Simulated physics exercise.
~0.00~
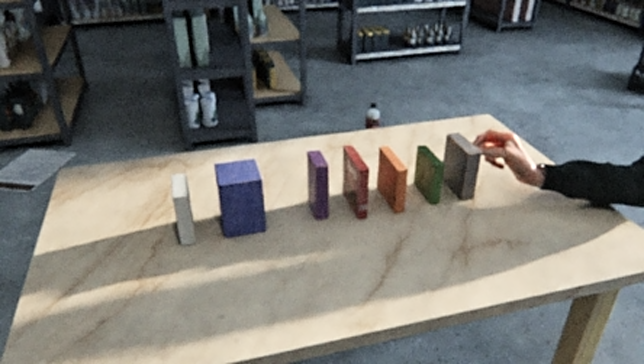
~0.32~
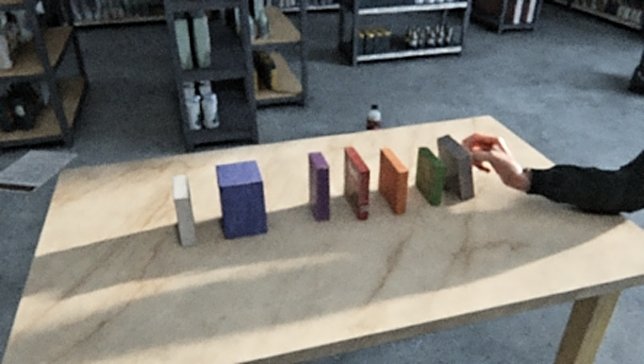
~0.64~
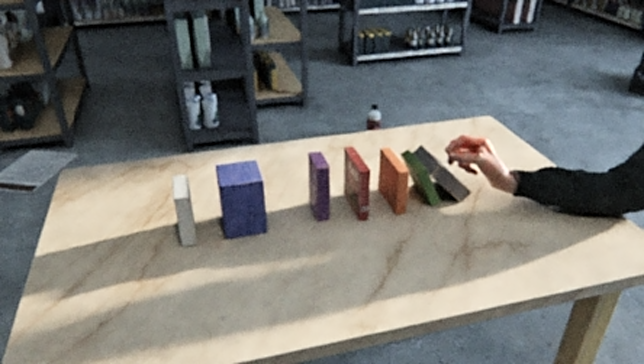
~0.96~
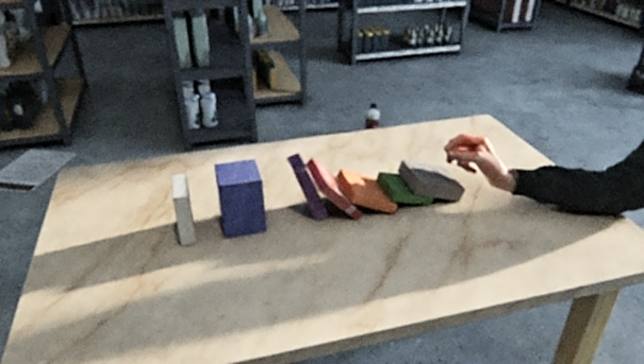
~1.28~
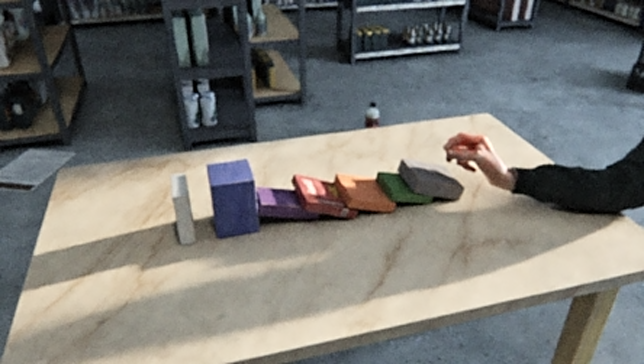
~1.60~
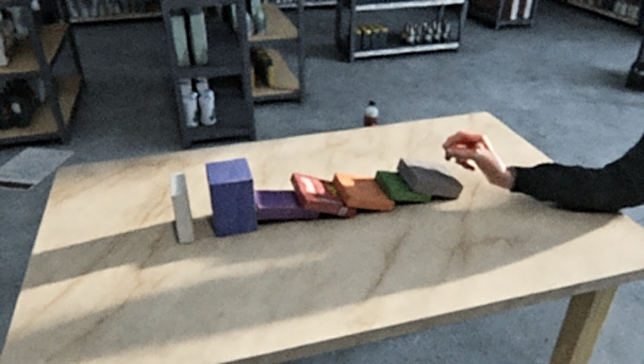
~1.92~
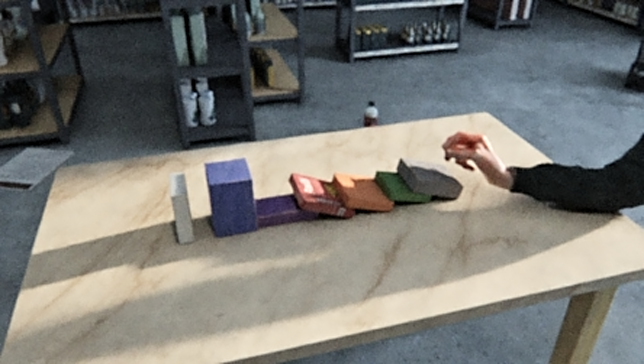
A grey block, tipped by a hand at the right of a wooden table, toppled left and knocked down the green, orange, red and purple pieces in turn, but the thick blue block stayed upright, as did the white board beyond it.
